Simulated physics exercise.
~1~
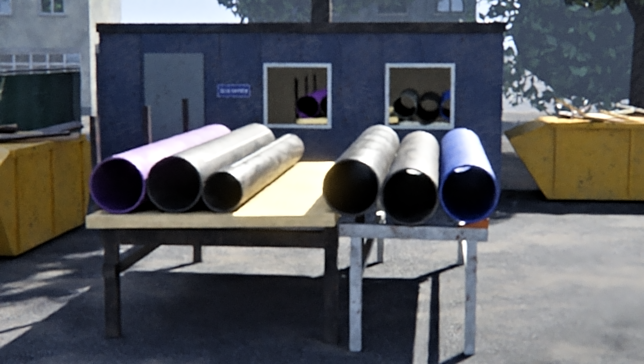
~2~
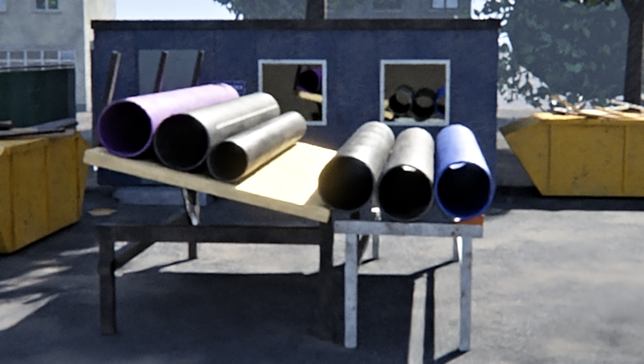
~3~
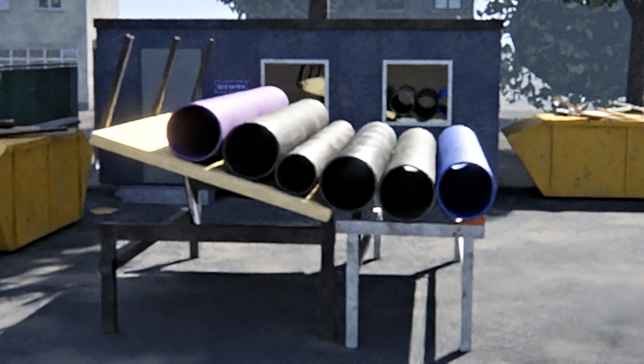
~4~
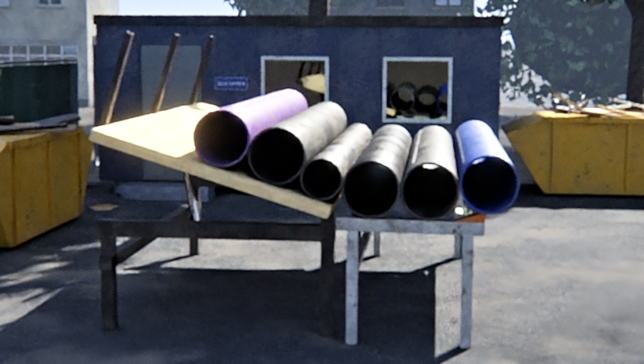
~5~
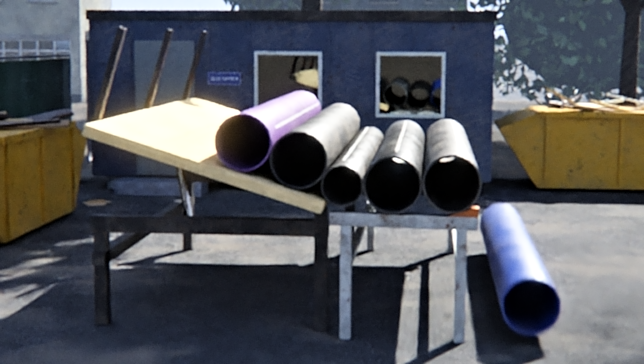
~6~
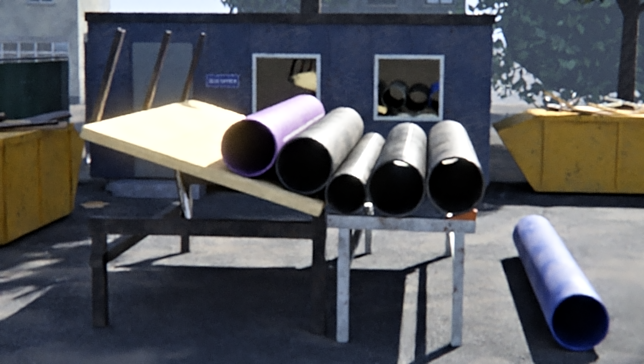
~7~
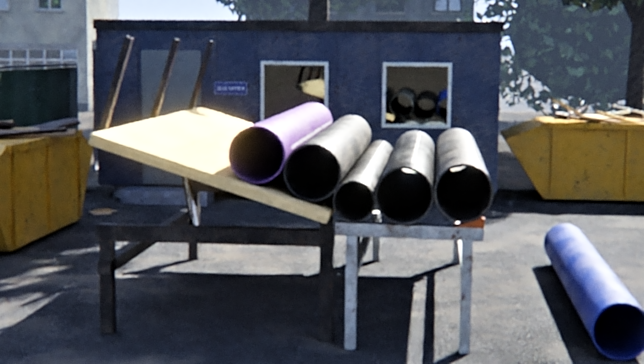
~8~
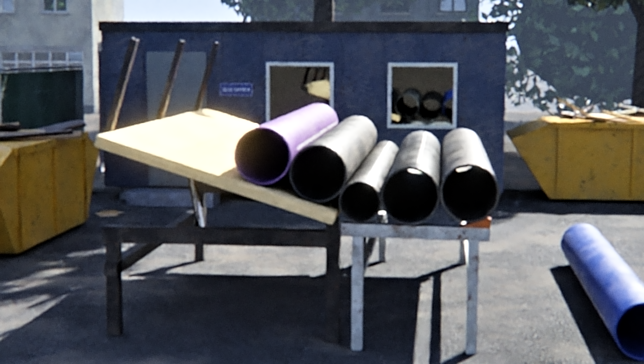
A pale wooden deck tilts up at its left end, sending a purple pipe and two dark ones rolling right against the pipes on the neighbouring rack. The blue pipe at the far end drops to the ground and rolls right, while purple stays on the sloping deck.
